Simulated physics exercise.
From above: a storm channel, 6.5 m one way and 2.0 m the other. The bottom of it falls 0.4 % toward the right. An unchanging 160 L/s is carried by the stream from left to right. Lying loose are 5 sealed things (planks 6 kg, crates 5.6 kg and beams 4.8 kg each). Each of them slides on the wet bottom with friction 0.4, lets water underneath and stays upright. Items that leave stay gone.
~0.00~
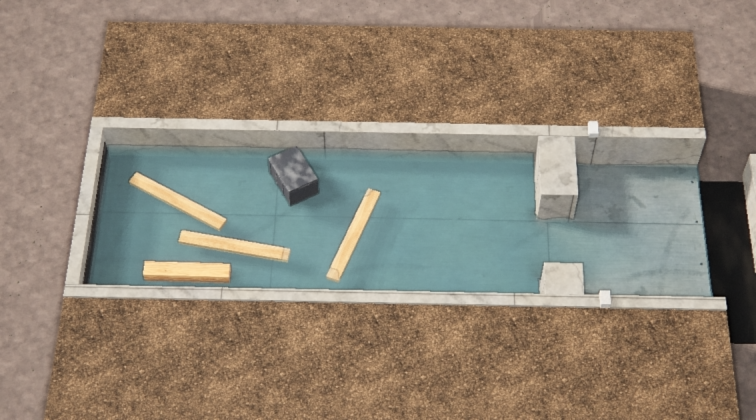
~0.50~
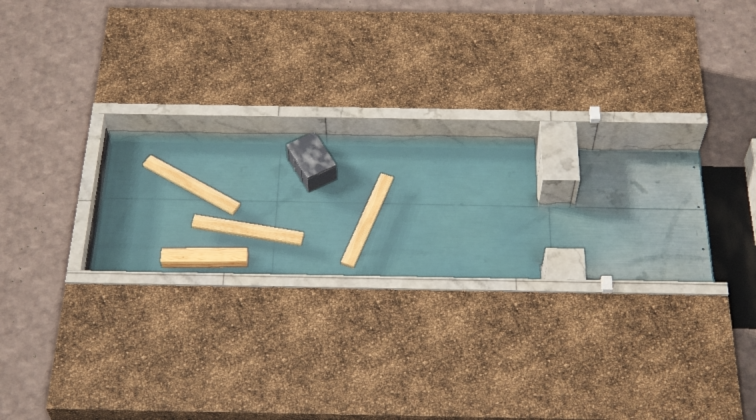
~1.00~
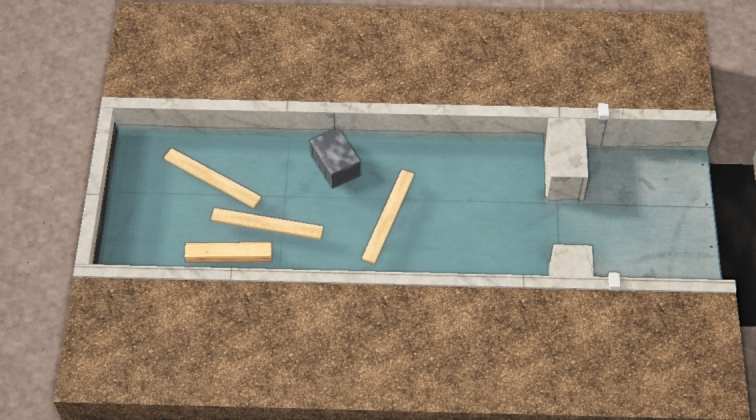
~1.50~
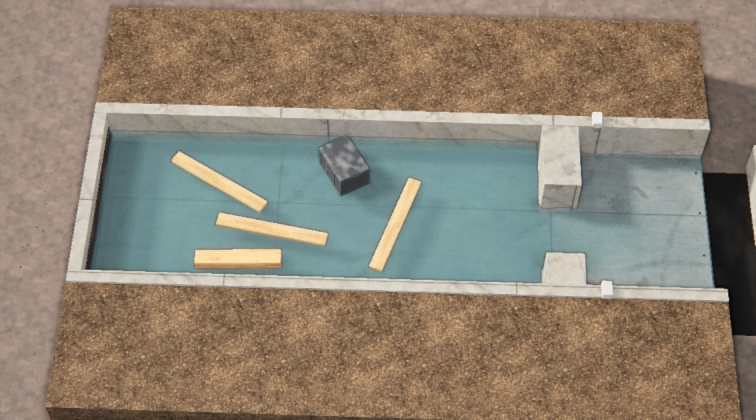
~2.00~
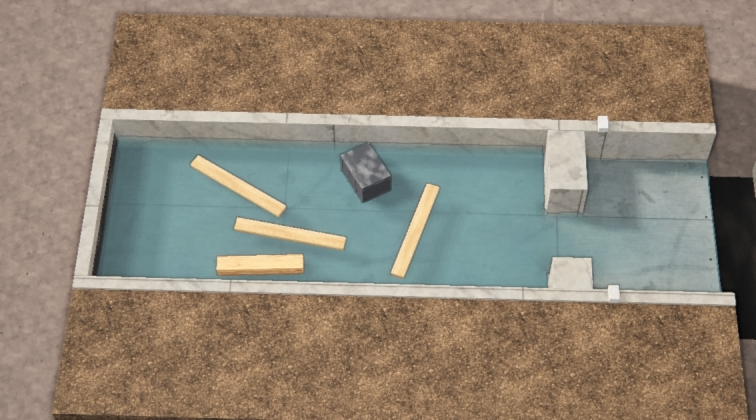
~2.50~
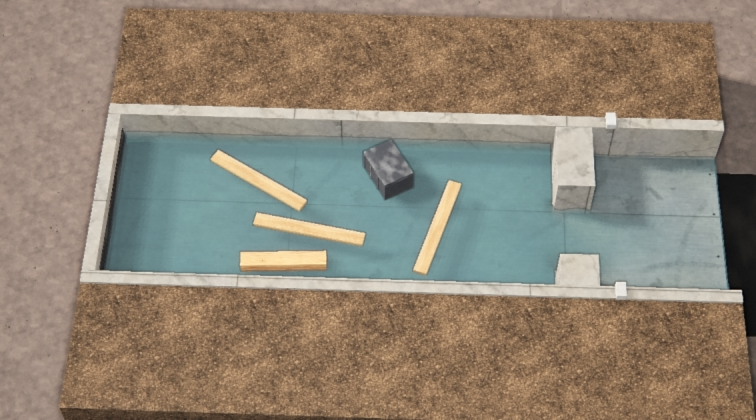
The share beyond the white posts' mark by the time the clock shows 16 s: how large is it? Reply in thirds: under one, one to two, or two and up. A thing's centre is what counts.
Under one third.
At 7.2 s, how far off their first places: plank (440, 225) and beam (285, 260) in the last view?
First: 200 cm. Second: 250 cm.
After 3.5 s 0 of 5 are over the mark; 5 afloat.
After 7.2 s 0 of 5 are over the mark; 5 afloat.
After 12.0 s 0 of 5 are over the mark; 5 afloat.
After 16.0 s 0 of 5 are over the mark; 5 afloat.
